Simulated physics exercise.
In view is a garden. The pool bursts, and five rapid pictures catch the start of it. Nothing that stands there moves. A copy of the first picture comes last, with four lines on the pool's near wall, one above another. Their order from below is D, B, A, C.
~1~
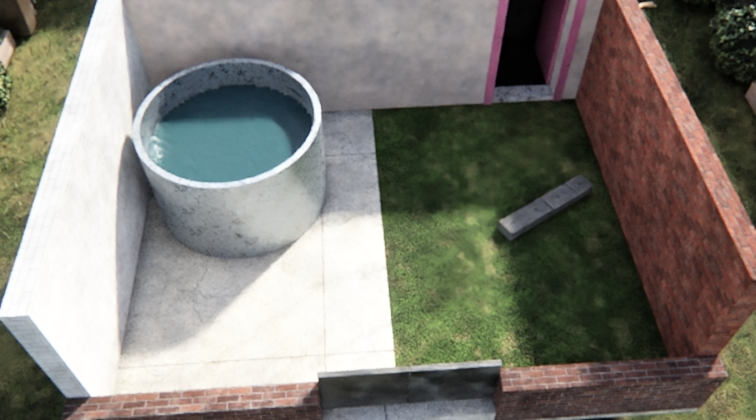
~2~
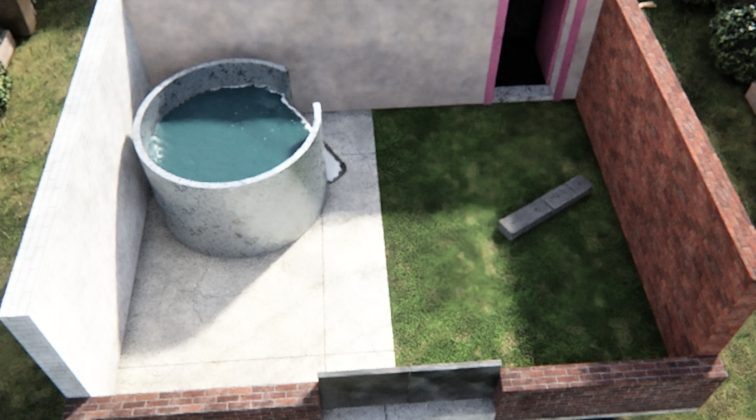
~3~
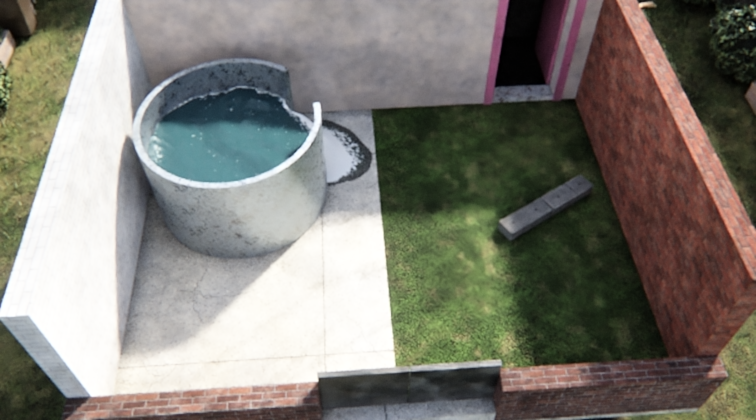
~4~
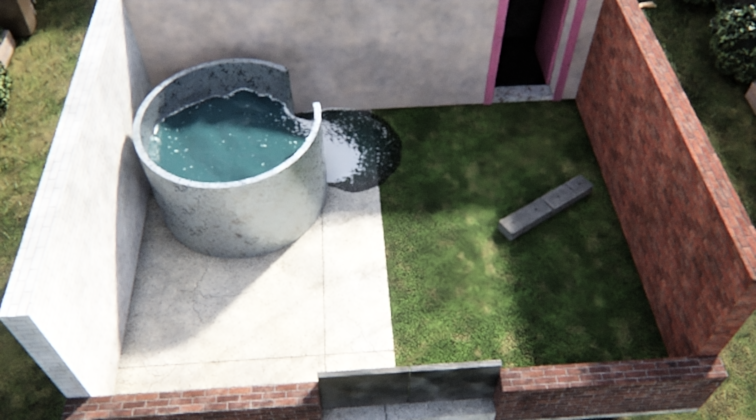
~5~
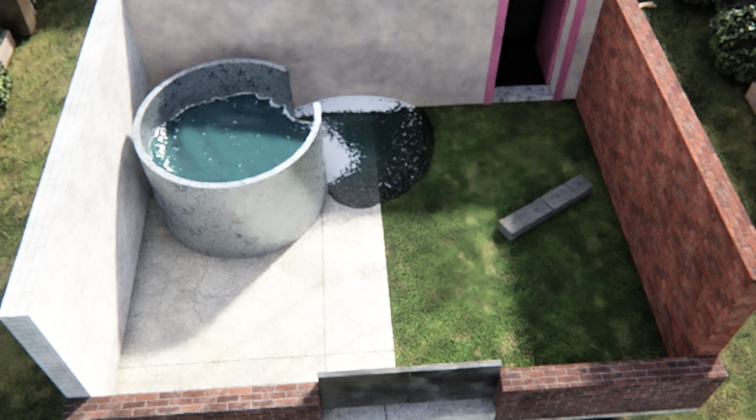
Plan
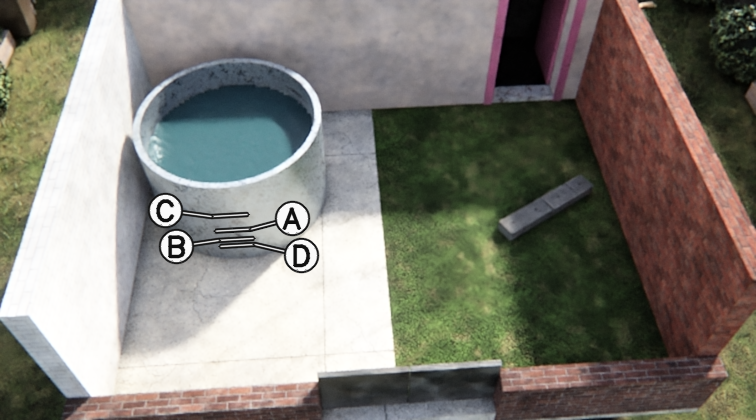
At the start, water lies still in a round stone pool in a walled garden with a pink doorway and a shut gate. A gap appears in the pool's right rim and water pours out onto the paving. The foaming puddle widens rightward, spreading across the paving and onto the grass.
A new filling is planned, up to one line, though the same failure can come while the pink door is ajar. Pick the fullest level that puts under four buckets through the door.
It is B.
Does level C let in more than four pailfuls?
Yes, that goes wrong.
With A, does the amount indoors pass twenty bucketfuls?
No, less.
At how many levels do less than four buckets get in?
Two.
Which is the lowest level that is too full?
A it is.
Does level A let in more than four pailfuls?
Yes, that goes wrong.
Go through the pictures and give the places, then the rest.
In the first frame, water in the pool at rest, its middle at (233, 140); foot of the pink doorway at (522, 101); shut gate at (409, 373).
In the second frame, front seen at (333, 160), 1 % of the ground wet.
In the third frame, front seen at (364, 163), 3 % of the ground wet.
In the fourth frame, front seen at (392, 136), 7 % of the ground wet.
In the fifth frame, front seen at (419, 111), 11 % of the ground wet.
On the marked copy, A at (233, 230); B at (236, 239); C at (229, 215); D at (237, 245); from the bottom up D, B, A, C.
Choosing A, about 9 bucketfuls get in.
Choosing B, a bucket or two gets in.
Choosing C, dozens of bucketfuls pour in.
Choosing D, nothing gets over.
